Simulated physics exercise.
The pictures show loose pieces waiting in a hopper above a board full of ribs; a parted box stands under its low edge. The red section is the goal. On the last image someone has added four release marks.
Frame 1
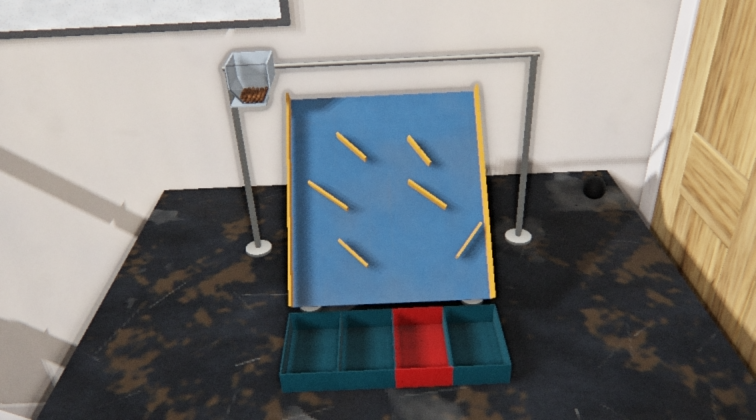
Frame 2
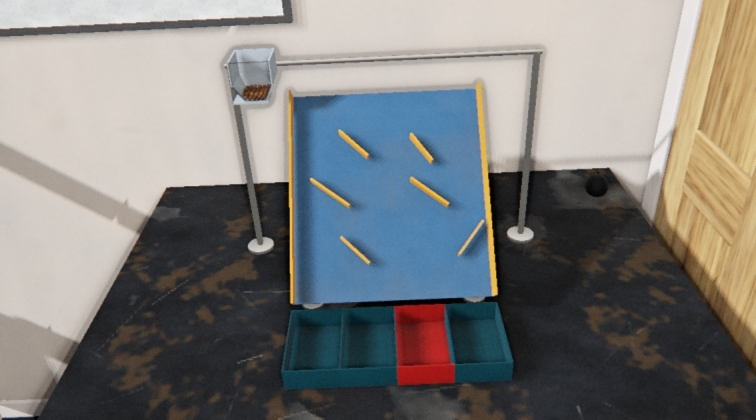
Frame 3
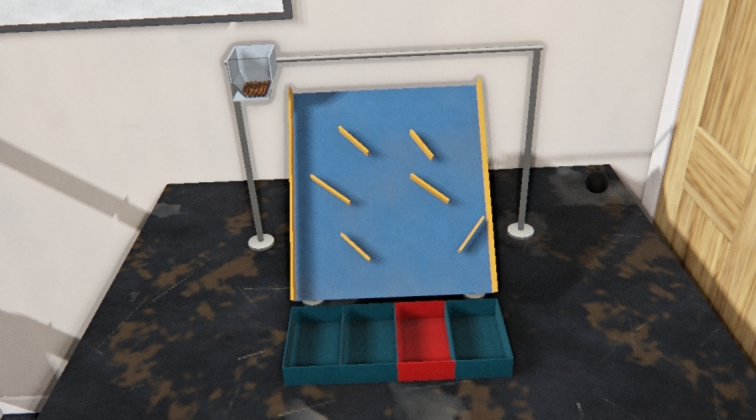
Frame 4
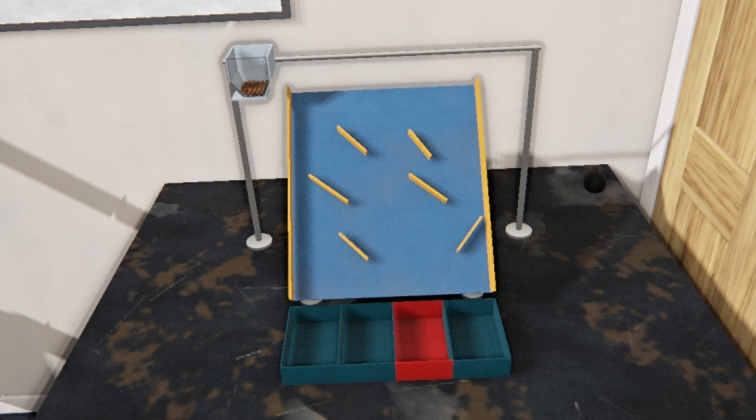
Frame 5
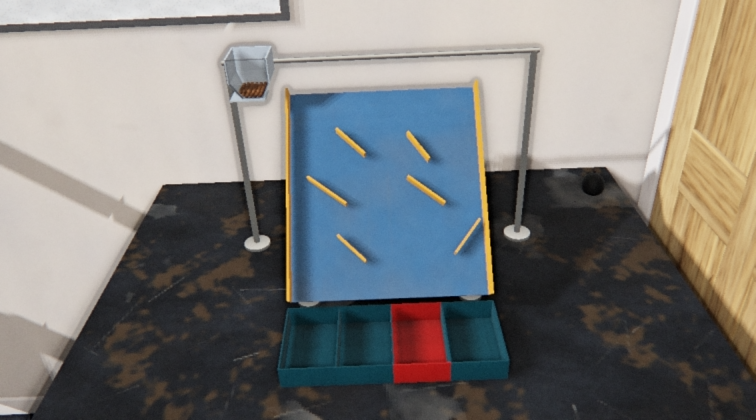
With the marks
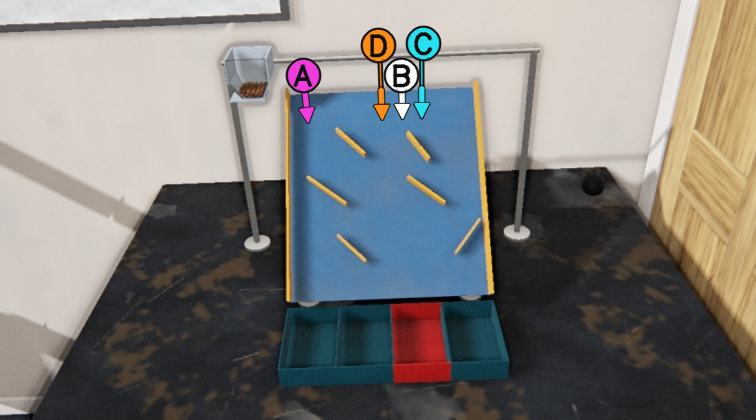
On a dark, brown-blotched tabletop against a pale wall, seen from the front and slightly above, a board stands beneath a metal frame. The blue board has yellow edges and six yellow ribs, with a clear hopper of small brown pieces at upper left, a four-part teal box with one red section below, and a wooden door at right. Only the camera shifts slightly, while everything else stays still.
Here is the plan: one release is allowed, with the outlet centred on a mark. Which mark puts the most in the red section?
Use mark C.
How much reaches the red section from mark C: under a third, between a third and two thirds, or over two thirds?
It is over two thirds.
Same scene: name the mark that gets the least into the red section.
It is A.
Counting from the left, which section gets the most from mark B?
The third.
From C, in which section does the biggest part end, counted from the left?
It is the third one.
On the marked copy, mark A meets the board at (307, 117); mark B meets the board at (402, 113); mark C meets the board at (421, 112); mark D meets the board at (382, 114).
If A is chosen, close to a third in the red section, close to half in other sections, a small share outside the box.
If B is chosen, close to half in the red section, close to a quarter in other sections, close to a quarter outside the box.
If C is chosen, all but a few in the red section, only a few in other sections, only a few outside the box.
If D is chosen, close to half in the red section, a small share in other sections, close to a third outside the box.
